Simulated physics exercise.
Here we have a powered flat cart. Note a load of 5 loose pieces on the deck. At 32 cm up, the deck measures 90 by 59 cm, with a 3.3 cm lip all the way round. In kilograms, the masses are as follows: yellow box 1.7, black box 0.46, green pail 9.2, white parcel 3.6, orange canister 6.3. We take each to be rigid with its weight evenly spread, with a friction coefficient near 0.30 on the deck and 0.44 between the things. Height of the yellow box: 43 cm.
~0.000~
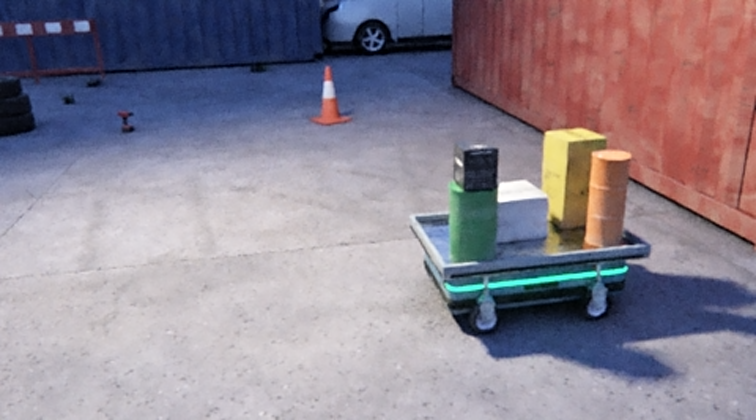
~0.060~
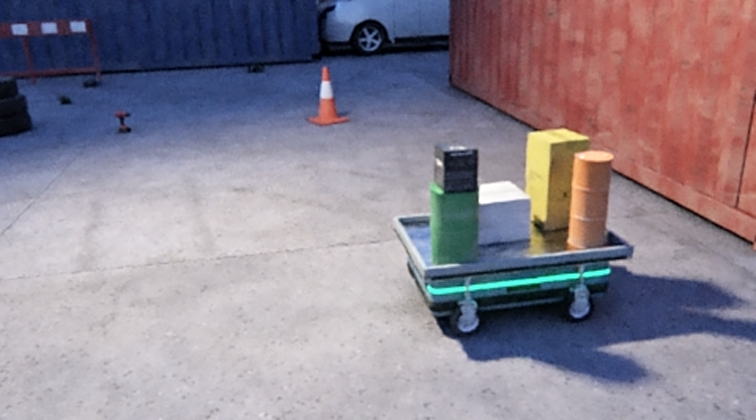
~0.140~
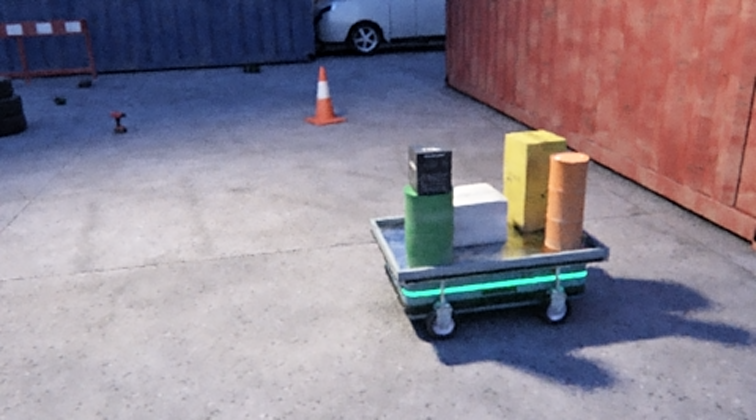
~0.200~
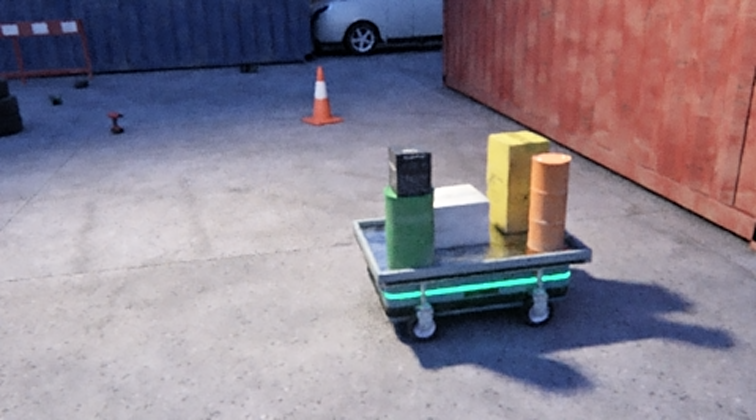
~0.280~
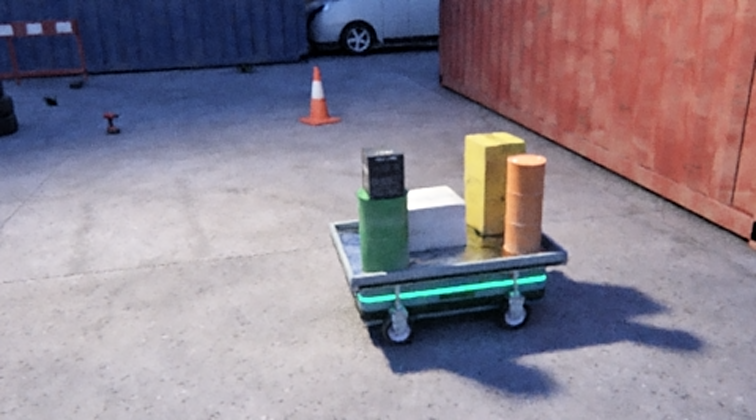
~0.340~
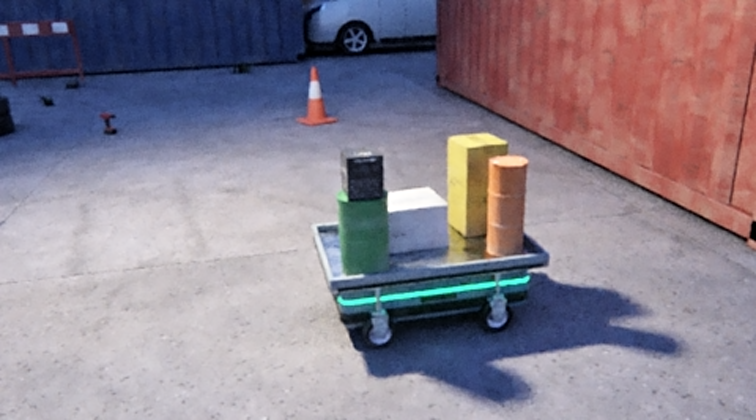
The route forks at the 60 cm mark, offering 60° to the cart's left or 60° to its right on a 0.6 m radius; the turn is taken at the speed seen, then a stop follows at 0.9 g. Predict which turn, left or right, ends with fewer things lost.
The left turn.
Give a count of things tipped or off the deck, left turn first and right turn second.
If it goes left, 2; if it goes right, 3.
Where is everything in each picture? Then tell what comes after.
Cart 0 cm along; yellow box (572, 178); black box (475, 165), in the first frame.
Cart 8 cm along; orange canister (590, 200); green pail (455, 224), in the second frame.
Cart 20 cm along; white parcel (463, 215); orange canister (566, 202), in the third frame.
Cart 28 cm along; green pail (410, 228); white parcel (446, 217), in the fourth frame.
Cart 39 cm along; orange canister (525, 205); green pail (384, 230), in the fifth frame.
Cart 48 cm along; yellow box (477, 185); black box (362, 174), in the sixth frame.
Turning left. By 0.74 s, cart 104 cm along, turned 27°; black box 23 cm from its spot near (227, 195); green pail 20 cm from its spot; white parcel 10 cm from its spot.
By 1.24 s, cart 164 cm along, turned 60°; black box now off the deck; yellow box 9 cm from its spot near (228, 265); green pail tilted 24°.
By 1.64 s, cart 164 cm along, turned 60°, stopped; green pail now off the deck; yellow box 13 cm from its spot near (222, 270); orange canister 21 cm from its spot.
When it is over (2.0 s), off the deck, black box and green pail; not toppled but over 10 cm from the start, yellow box and orange canister; the last one within 10 cm of the start. In the last view, yellow box near (222, 270).
Turning right instead, black box, green pail and orange canister tipped over or off the deck, 3 of 5 in all.
